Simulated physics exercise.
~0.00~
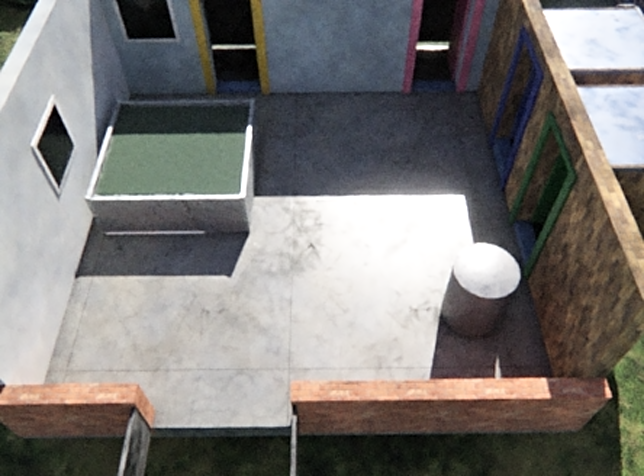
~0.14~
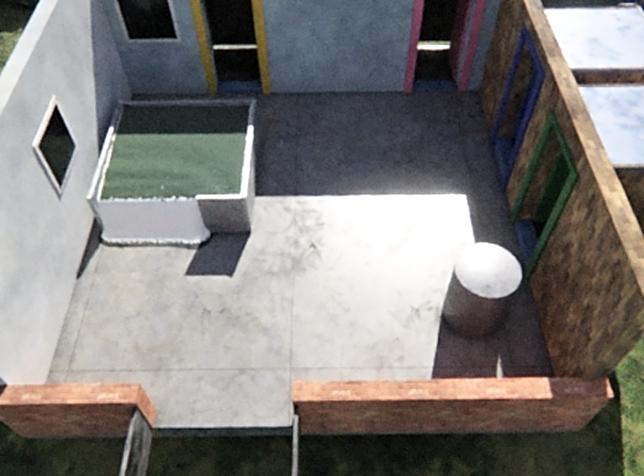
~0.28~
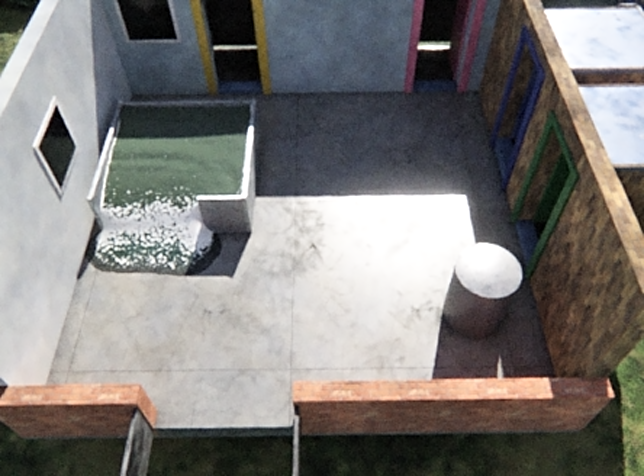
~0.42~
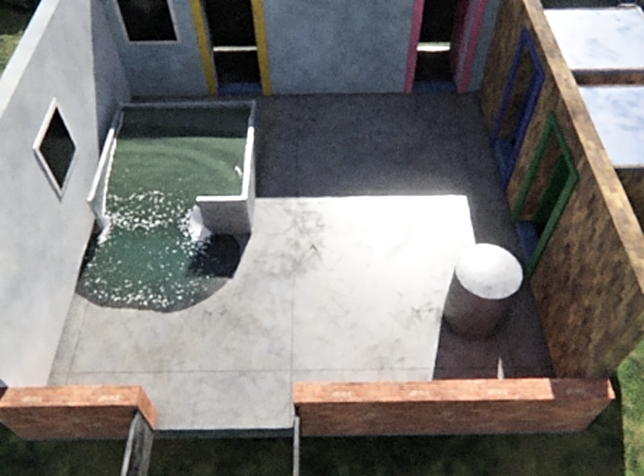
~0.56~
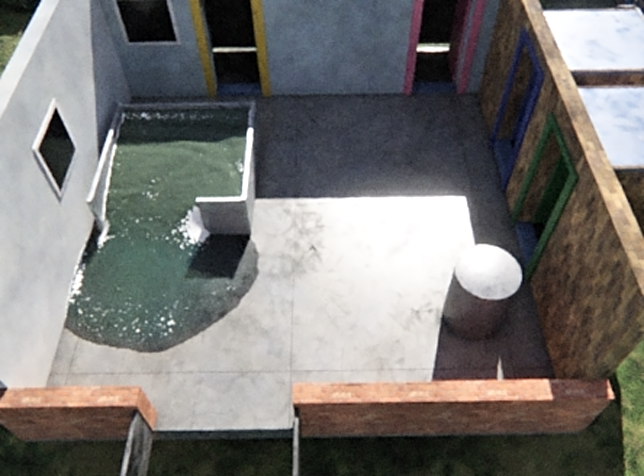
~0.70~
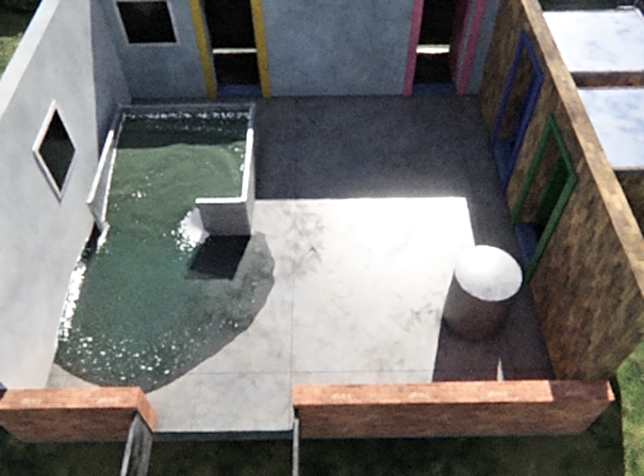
Green water pours through a gap where part of the front wall of an open tank at the left breaks away, foaming at first, then spreading in a widening pool along the left wall toward the low brick wall in front.
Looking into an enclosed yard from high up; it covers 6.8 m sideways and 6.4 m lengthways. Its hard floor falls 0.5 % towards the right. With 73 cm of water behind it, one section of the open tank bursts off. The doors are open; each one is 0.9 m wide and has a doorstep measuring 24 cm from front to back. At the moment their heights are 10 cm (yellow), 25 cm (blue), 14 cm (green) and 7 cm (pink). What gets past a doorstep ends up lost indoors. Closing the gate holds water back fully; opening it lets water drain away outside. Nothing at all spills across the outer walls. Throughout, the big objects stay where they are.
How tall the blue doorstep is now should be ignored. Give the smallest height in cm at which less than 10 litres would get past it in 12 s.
Close to 7 cm is just enough.
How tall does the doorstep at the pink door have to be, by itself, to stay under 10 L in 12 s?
At pink, about 13.0 cm.
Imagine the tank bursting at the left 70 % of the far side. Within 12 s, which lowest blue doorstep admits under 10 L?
Roughly 18 cm.
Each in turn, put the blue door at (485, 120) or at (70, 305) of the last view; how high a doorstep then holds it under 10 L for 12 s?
You'd want roughly 9.0 cm there first, then roughly 26 cm.
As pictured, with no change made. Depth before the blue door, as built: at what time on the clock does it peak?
Roughly at 6.5 s.
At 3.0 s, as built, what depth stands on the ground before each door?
Depths in cm: Yellow 0, blue 0, green 0, pink 0.
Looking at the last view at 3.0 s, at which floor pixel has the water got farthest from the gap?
Pixel close to (484, 409).
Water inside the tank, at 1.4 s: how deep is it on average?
It averages close to 46 centimetres.
After 1.4 s water covers 25 % of the floor, deepest (62 cm) near (42, 401); it has not reached the blue door.
After 3.0 s water covers 30 % of the floor, deepest (38 cm) near (52, 414); it has not reached the blue door.
After 12.0 s water covers 95 % of the floor, deepest (12 cm) near (472, 134); 6 cm at the blue door, 0 litres in over its 25 cm doorstep.
At the blue door as built, the water arrived by 5.5 s and peaked near 10 cm at 6.4 s.
With a doorstep of 6 cm, 17 litres would have come in within the 12 s; with 8 cm, 5 litres. So under 10 litres takes about 7 cm.
